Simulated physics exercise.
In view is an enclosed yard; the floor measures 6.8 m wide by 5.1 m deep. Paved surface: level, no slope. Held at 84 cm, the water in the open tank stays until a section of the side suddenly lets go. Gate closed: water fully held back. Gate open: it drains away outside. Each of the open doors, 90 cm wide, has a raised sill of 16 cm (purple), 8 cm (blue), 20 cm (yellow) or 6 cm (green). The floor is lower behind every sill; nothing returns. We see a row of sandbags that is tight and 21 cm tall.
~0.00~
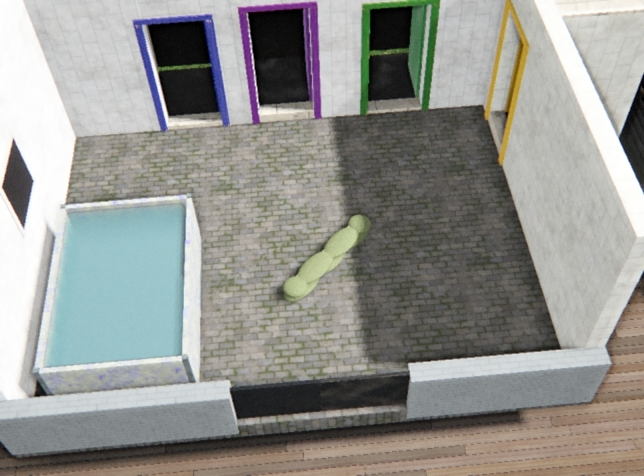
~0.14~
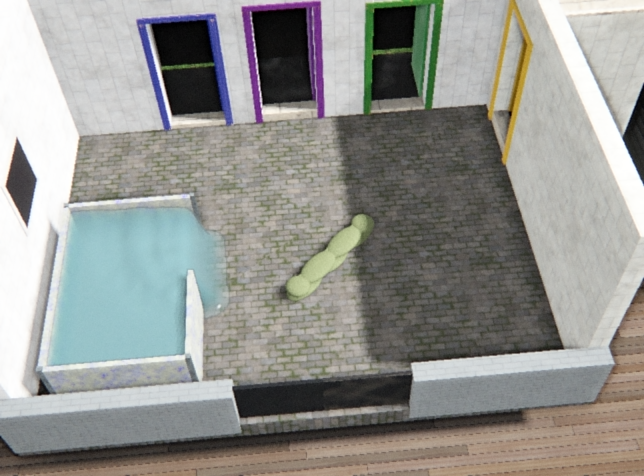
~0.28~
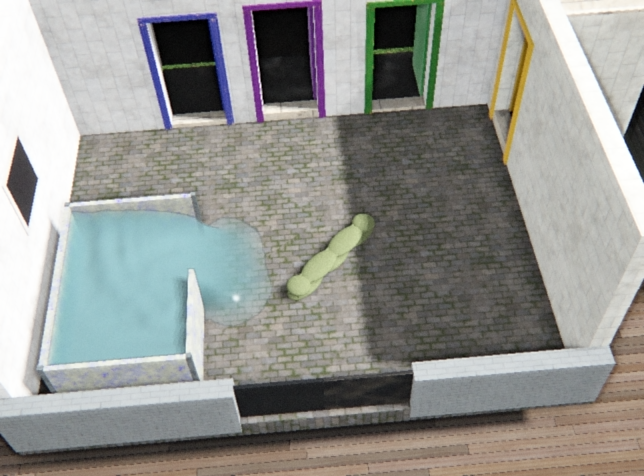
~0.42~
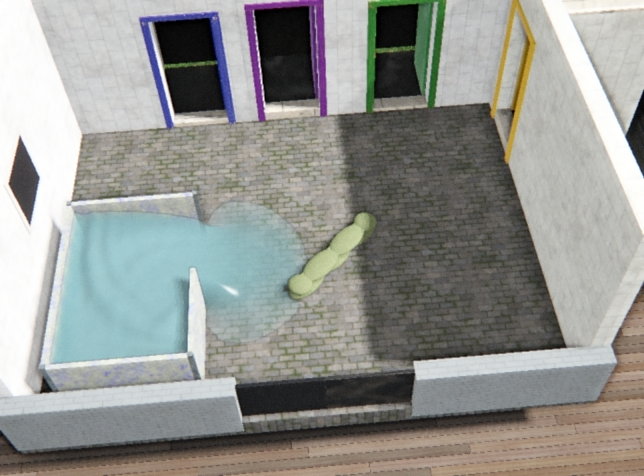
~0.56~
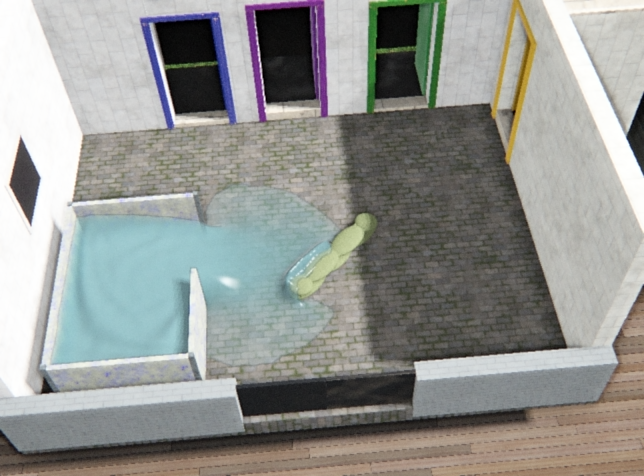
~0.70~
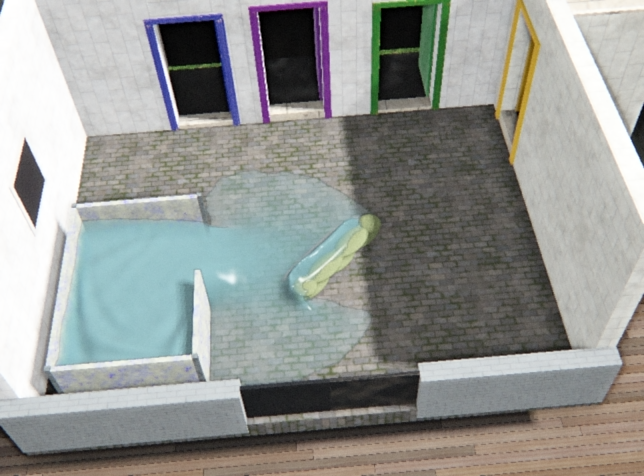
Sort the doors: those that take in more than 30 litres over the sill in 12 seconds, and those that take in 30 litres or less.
Sorted: The purple door takes in 30 litres or less; the blue door takes in 30 litres or less; the yellow door takes in more; the green door takes in more.
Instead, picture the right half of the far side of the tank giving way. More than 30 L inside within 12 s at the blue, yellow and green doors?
Note: Blue beyond the mark, yellow short of the mark, green short of the mark.
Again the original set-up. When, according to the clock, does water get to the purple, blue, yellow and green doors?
Arrival: Purple 1.6 s, blue 2.6 s, yellow 1.5 s, green 1.6 s.
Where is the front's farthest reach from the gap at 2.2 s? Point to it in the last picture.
I'd put it near pixel (490, 106) of the last picture.
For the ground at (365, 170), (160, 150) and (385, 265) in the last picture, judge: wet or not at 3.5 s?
Soaked, untouched, soaked.
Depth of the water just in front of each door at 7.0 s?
Purple 10 cm, blue 3 cm, yellow 16 cm, green 14 cm.
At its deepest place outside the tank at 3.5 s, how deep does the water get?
Depth: Approx. 36 cm.
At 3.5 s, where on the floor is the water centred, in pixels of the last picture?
Pixel position near (310, 249).
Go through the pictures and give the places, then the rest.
The open tank at (121, 280) is whole and still, 84 cm deep, in the first picture.
Water pours out at (196, 259) and has run 0.7 m, to (207, 233); typically 10 cm deep outside, 84 cm at the open tank's back, in the second picture.
The front is at (255, 307), 1.0 m from the gap at (197, 261); 1.2 m2 of floor is under water; 84 cm left at the back of the open tank, in the third picture.
The front is at (307, 269), 1.5 m from the gap at (199, 261); 2.5 m2 of floor is under water; 78 cm left at the back of the open tank, in the fourth picture.
Water pours out at (200, 262) and has run 2.0 m, to (338, 237); typically 8 cm deep outside, 71 cm at the open tank's back, in the fifth picture.
Water pours out at (204, 263) and has run 2.5 m, to (368, 217); typically 6 cm deep outside, 72 cm at the open tank's back, in the sixth picture.
After 1.4 s water covers 45 % of the floor and is deepest (44 cm) near (218, 259); purple door not reached, blue door not reached, yellow door not reached, green door not reached.
After 2.2 s water covers 70 % of the floor and is deepest (46 cm) near (490, 106); purple door 12 cm at the sill, 0 L in, blue door not reached, yellow door 29 cm at the sill, 2 L in, green door 23 cm at the sill, 66 L in.
After 3.5 s water covers 75 % of the floor and is deepest (36 cm) near (490, 106); purple door 11 cm at the sill, 1 L in, blue door 2 cm at the sill, 0 L in, yellow door 24 cm at the sill, 50 L in, green door 23 cm at the sill, 229 L in.
After 7.0 s water covers 95 % of the floor and is deepest (24 cm) near (217, 383); purple door 10 cm at the sill, 1 L in, blue door 3 cm at the sill, 0 L in, yellow door 16 cm at the sill, 56 L in, green door 14 cm at the sill, 459 L in.
After 12.0 s water covers 95 % of the floor and is deepest (14 cm) near (87, 138); purple door 11 cm at the sill, 1 L in, blue door 7 cm at the sill, 0 L in, yellow door 12 cm at the sill, 56 L in, green door 9 cm at the sill, 543 L in.
